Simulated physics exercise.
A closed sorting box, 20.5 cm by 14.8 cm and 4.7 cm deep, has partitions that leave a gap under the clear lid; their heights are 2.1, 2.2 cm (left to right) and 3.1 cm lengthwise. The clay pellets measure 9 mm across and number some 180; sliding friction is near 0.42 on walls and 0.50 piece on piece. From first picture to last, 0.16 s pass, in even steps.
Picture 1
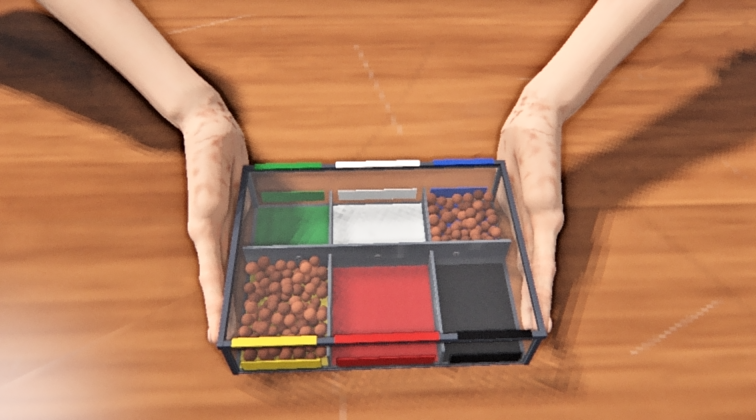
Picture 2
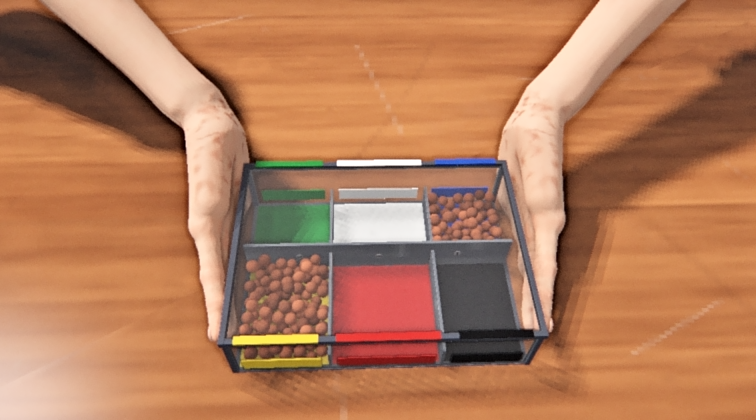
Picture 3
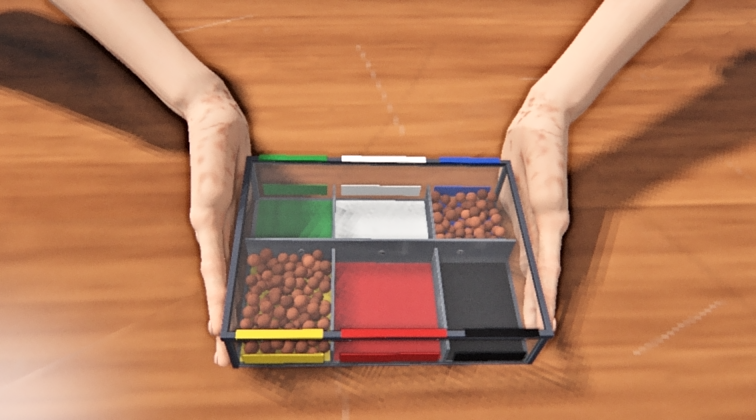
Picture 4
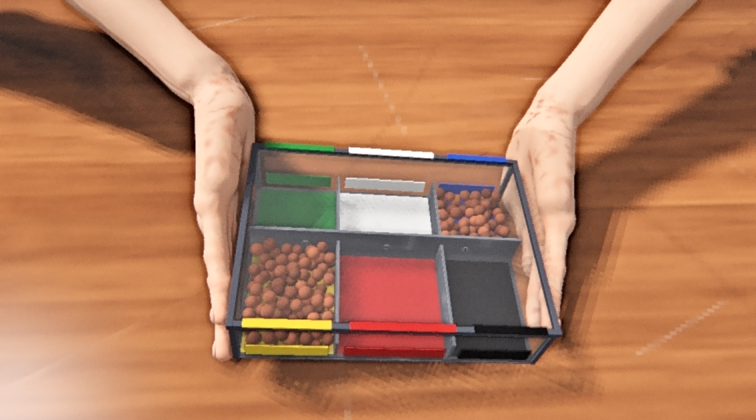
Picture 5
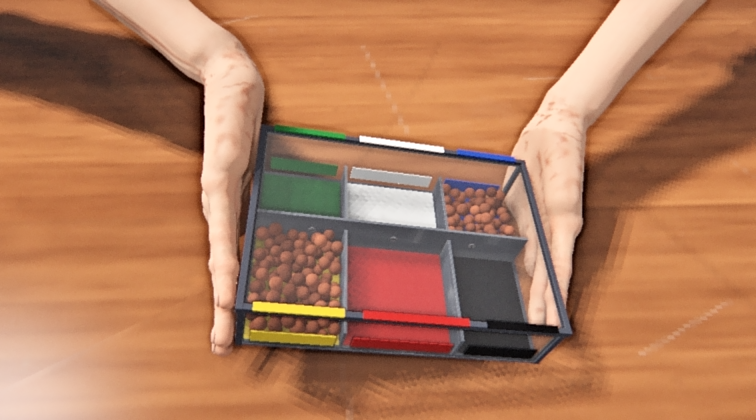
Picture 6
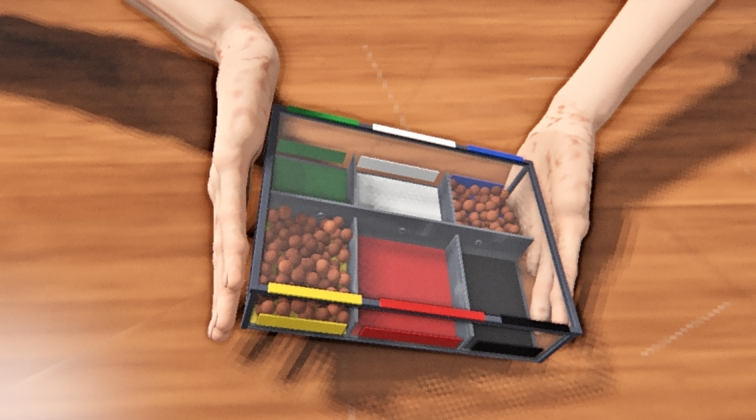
Two bare hands hold a clear-lidded, dark-framed box by its left and right sides above a wooden surface, seen from above at a steady angle. Its six compartments are green, white and blue behind yellow, red and black, with reddish-brown pellets in the blue and yellow ones. Nearly level at first, the box is gradually tilted by the hands, its left side rising, while the pellets stay in their compartments.
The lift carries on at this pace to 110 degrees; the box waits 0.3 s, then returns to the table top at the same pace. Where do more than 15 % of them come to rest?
Red: No, blue: Yes, green: No, yellow: No, white: No, black: Yes.
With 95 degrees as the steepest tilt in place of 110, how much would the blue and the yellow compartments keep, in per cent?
Blue 45; yellow 0.
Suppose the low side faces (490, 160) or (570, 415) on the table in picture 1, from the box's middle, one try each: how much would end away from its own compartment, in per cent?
Some 55 and 65 per cent.
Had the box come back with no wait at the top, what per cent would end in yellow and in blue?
Then: Yellow 0, blue 50.
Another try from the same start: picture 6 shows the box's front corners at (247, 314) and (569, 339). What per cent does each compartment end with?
Red 5; blue 35; green 0; yellow 0; white 0; black 60.
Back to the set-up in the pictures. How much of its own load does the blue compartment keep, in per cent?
Some 100 per cent.
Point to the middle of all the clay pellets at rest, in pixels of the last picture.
Near (494, 261).
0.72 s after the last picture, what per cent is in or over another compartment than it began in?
About 60 per cent.
Then, 0.72 s after the last picture, tilt 110 degrees; red 5 %, blue 50 %, black 50 %.
Then, 1.20 s after the last picture, tilt 61 degrees; blue 50 %, black 50 %.
Then, 1.75 s after the last picture, tilt 0 degrees; blue 50 %, black 50 %.
In the end, red 0 %, blue 50 %, green 0 %, yellow 0 %, white 0 %, black 50 %.
